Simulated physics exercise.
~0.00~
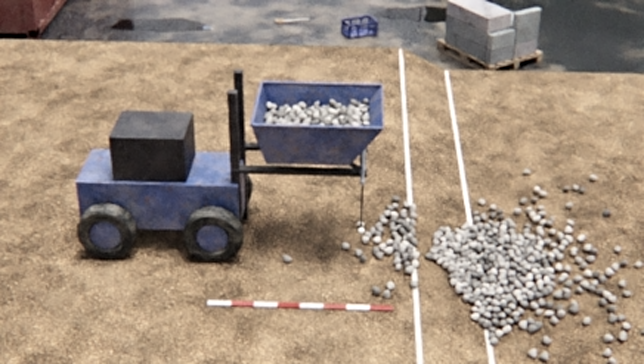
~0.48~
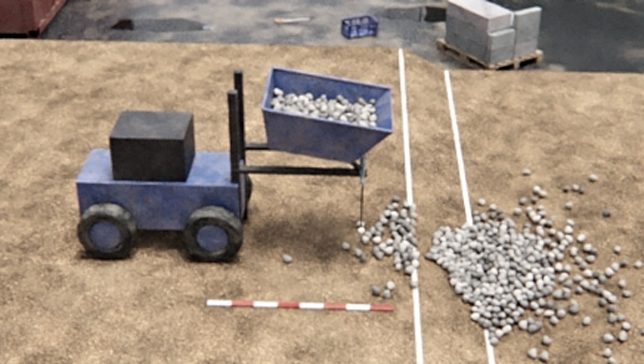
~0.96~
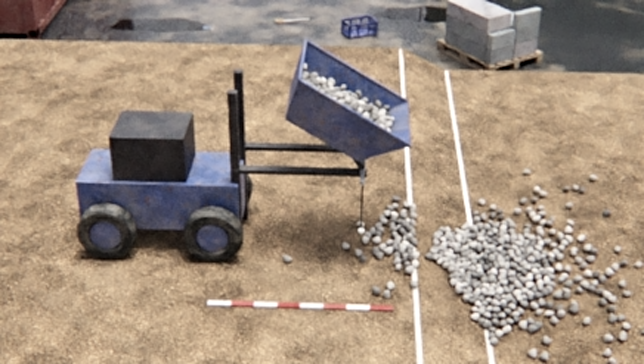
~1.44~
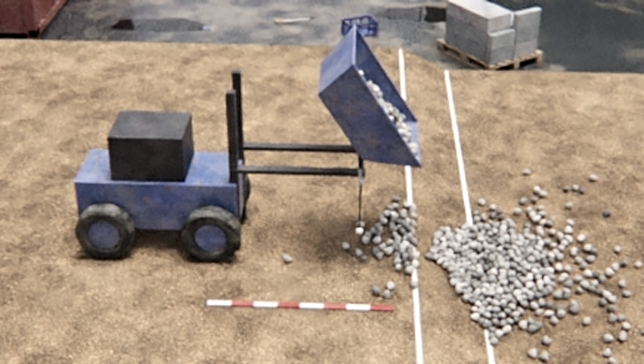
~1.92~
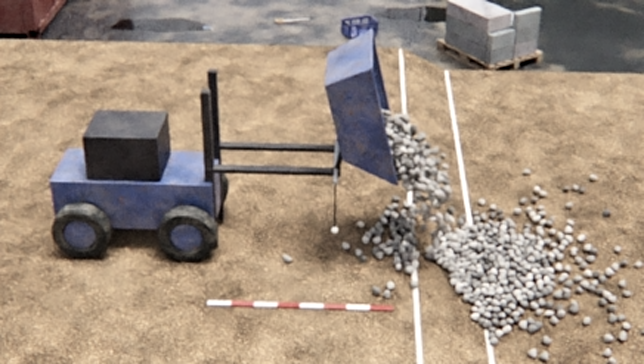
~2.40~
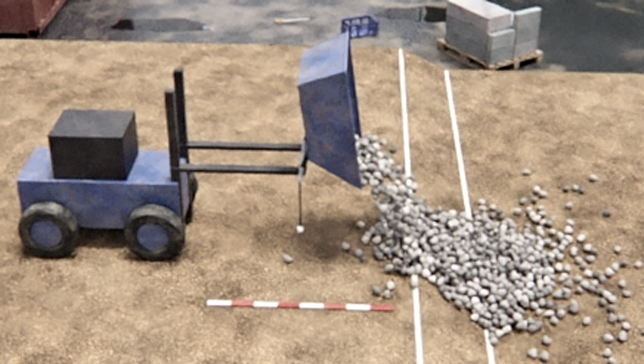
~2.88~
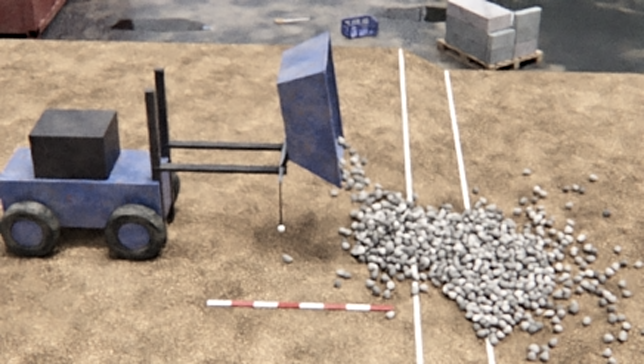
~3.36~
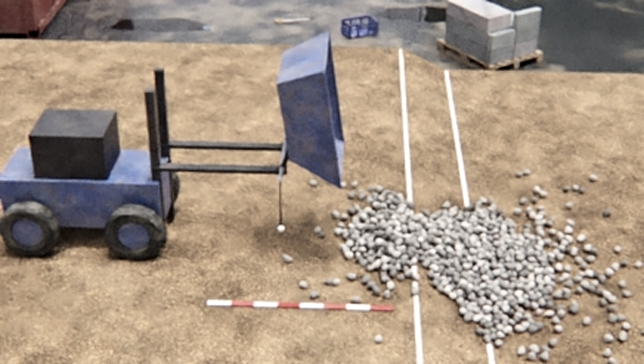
A sandy yard with two white lines running across it is seen from above and to the side, with a dark wet strip, a blue crate and grey blocks on a pallet behind. At left stands a blue truck with a black block on top, holding a blue skip of grey cobbles, while an earlier heap lies at right beyond a red and white bar. The skip tips steadily rightward until steep. The truck then backs left as stones pour out across the lines. It stops, and the emptied skip stays upright beside one broad, joined spread of cobbles.
